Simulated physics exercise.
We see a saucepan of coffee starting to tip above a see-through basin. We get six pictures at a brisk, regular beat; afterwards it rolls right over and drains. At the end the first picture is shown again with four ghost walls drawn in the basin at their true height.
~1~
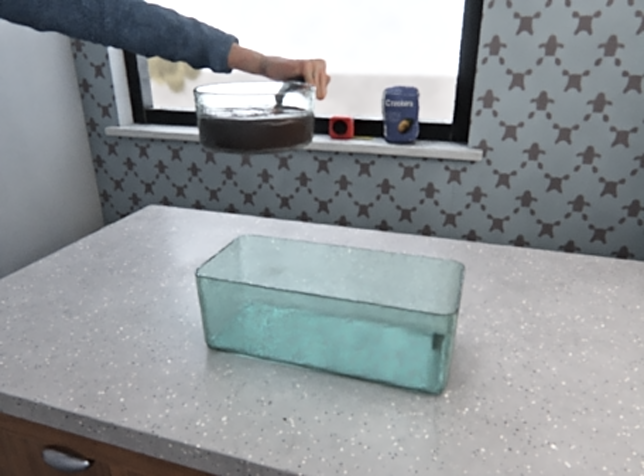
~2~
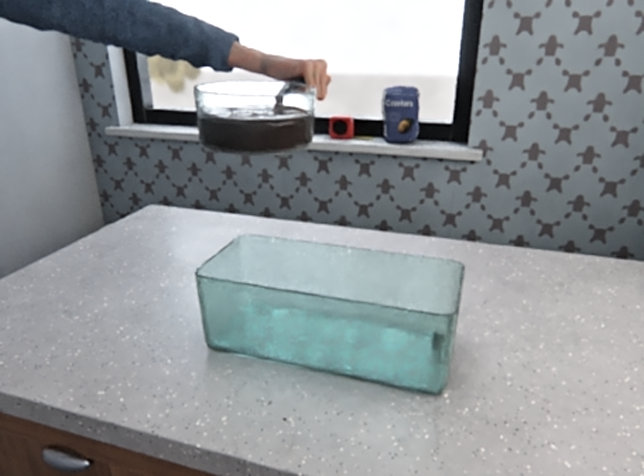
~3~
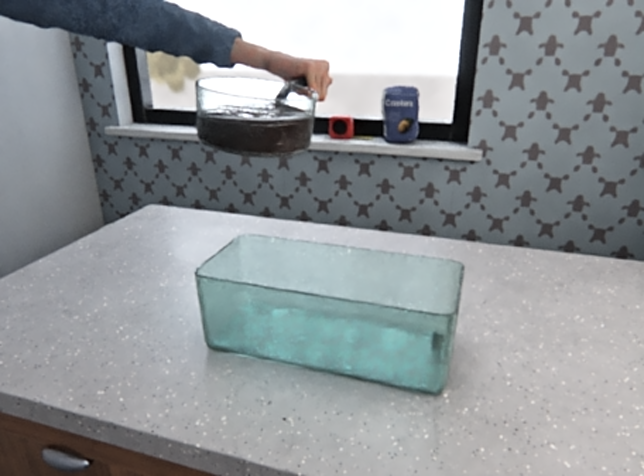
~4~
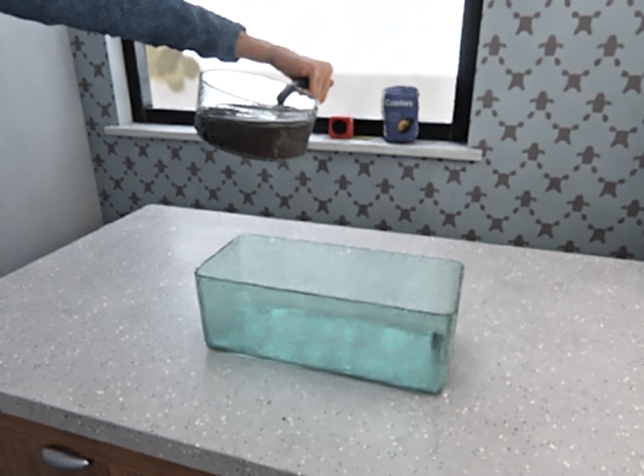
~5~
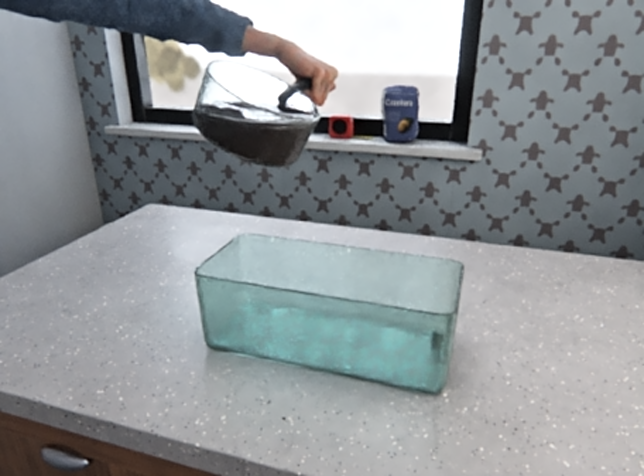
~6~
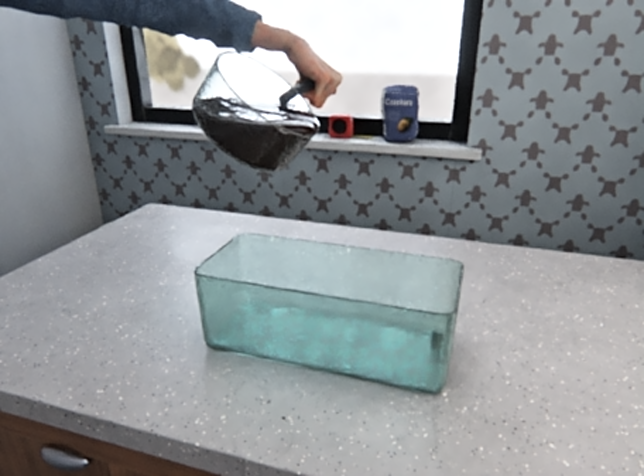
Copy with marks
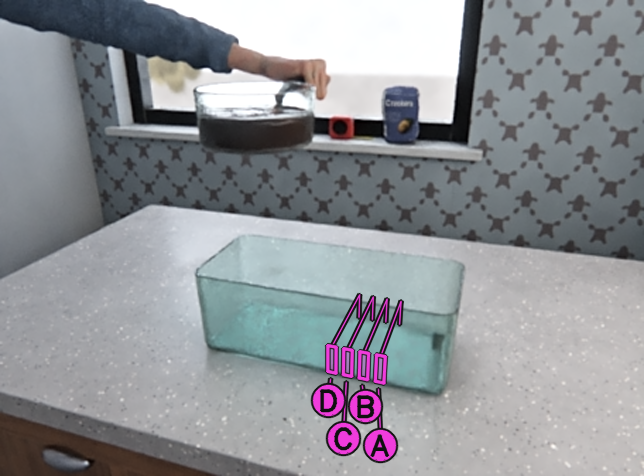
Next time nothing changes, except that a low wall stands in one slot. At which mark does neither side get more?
D is best.
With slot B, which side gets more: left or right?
The left side.
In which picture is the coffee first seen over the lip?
In picture 6.
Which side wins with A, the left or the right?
More ends on the left.
In magenta, A at (378, 388); B at (362, 385); C at (346, 382); D at (330, 378).
With A, about 83 % ends left of the wall and 10 % right of it; 7 % is lost outside.
With B, about 87 % ends left of the wall and 7 % right of it; 6 % is lost outside.
With C, about 73 % ends left of the wall and 23 % right of it; 4 % is lost outside.
With D, about 49 % ends left of the wall and 48 % right of it; 3 % is lost outside.
